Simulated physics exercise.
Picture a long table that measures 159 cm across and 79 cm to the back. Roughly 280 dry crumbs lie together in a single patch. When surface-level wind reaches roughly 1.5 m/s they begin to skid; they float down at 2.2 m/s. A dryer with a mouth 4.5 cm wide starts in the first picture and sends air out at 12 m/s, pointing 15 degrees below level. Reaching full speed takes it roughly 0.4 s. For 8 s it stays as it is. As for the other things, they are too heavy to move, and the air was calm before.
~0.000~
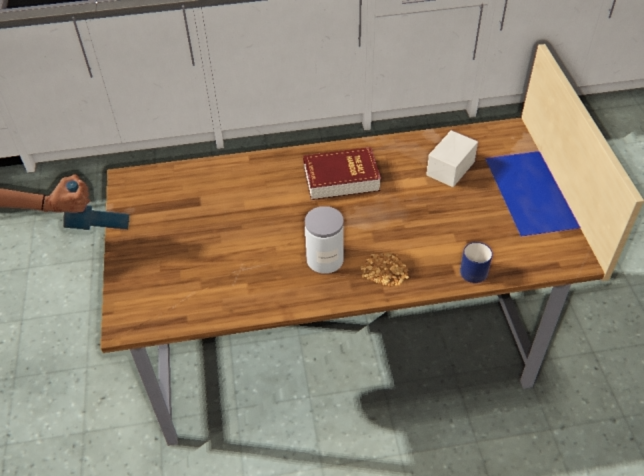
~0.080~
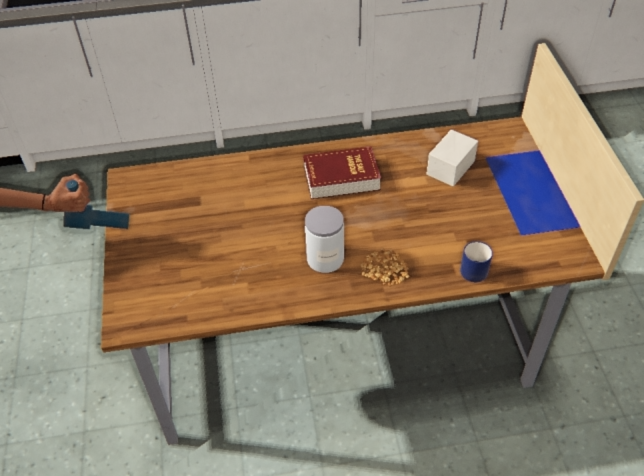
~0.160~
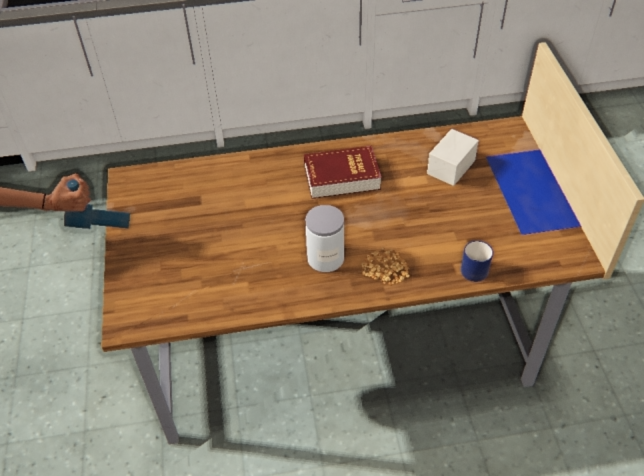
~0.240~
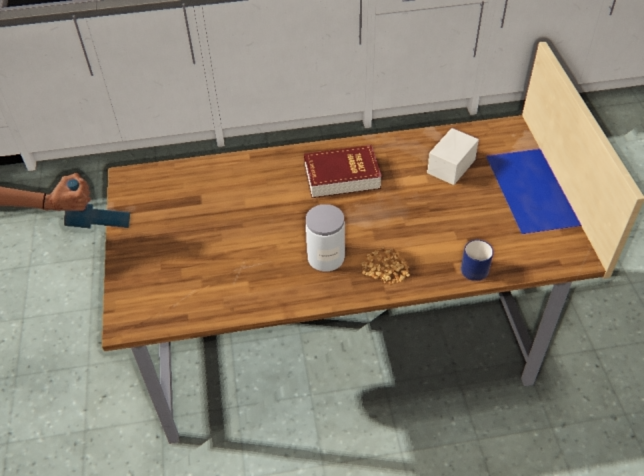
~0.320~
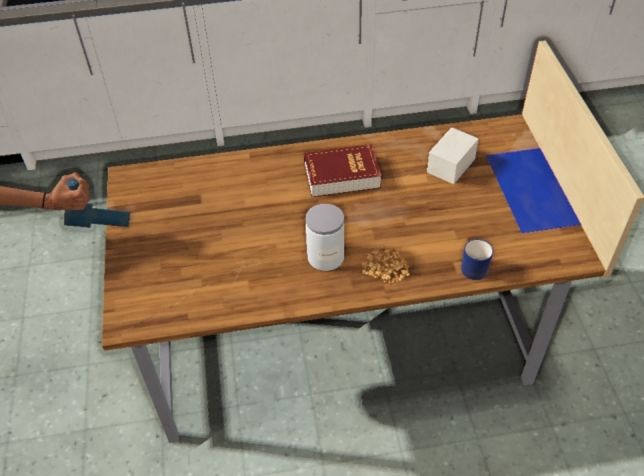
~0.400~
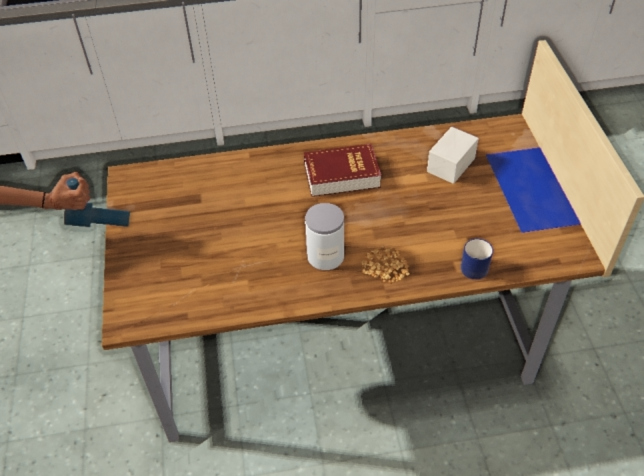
On a long wooden table, a hand at the left edge held a dark teal dryer pointed toward a jar, a patch of crumbs, a mug, a red book and a white block, and nothing visibly moved.
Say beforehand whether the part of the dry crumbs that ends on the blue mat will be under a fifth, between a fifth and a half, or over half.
It should come out not even a fifth.
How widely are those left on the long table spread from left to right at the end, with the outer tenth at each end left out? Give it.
Around 10 cm.
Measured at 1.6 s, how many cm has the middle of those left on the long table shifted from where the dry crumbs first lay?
I'd guess near 0 cm.
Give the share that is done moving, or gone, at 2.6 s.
About 80 per cent.
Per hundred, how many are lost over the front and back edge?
I'd guess close to 0 percent front and near 0 percent back.
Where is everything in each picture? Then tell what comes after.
In the first picture, the middle of the dry crumbs is near (386, 269), none has stirred yet and the mouth of the dryer is at (129, 222).
In the second picture, the middle of the dry crumbs is near (386, 267), none has stirred yet and the blue mat is centred on (531, 191).
In the third picture, the middle of the dry crumbs is near (386, 267), none has stirred yet, the top of a jar is at (325, 219) and the top of a mug is at (479, 251).
In the fourth picture, the middle of the dry crumbs is near (387, 266) and none has stirred yet.
In the fifth picture, the middle of the dry crumbs is near (387, 265) and none has stirred yet.
In the sixth picture, the middle of the dry crumbs is near (386, 265) and none has stirred yet.
After 1.6 s, 0 % are on the blue mat; the middle of those still in play is near (386, 265); 75 % have settled or left.
After 2.6 s, 0 % are on the blue mat; the middle of those still in play is near (386, 265); 76 % have settled or left.
After 4.4 s, 0 % are on the blue mat; the middle of those still in play is near (386, 265); 78 % have settled or left.
After 8.0 s, at the end, 0 % are on the blue mat; the middle of those still in play is near (386, 265).
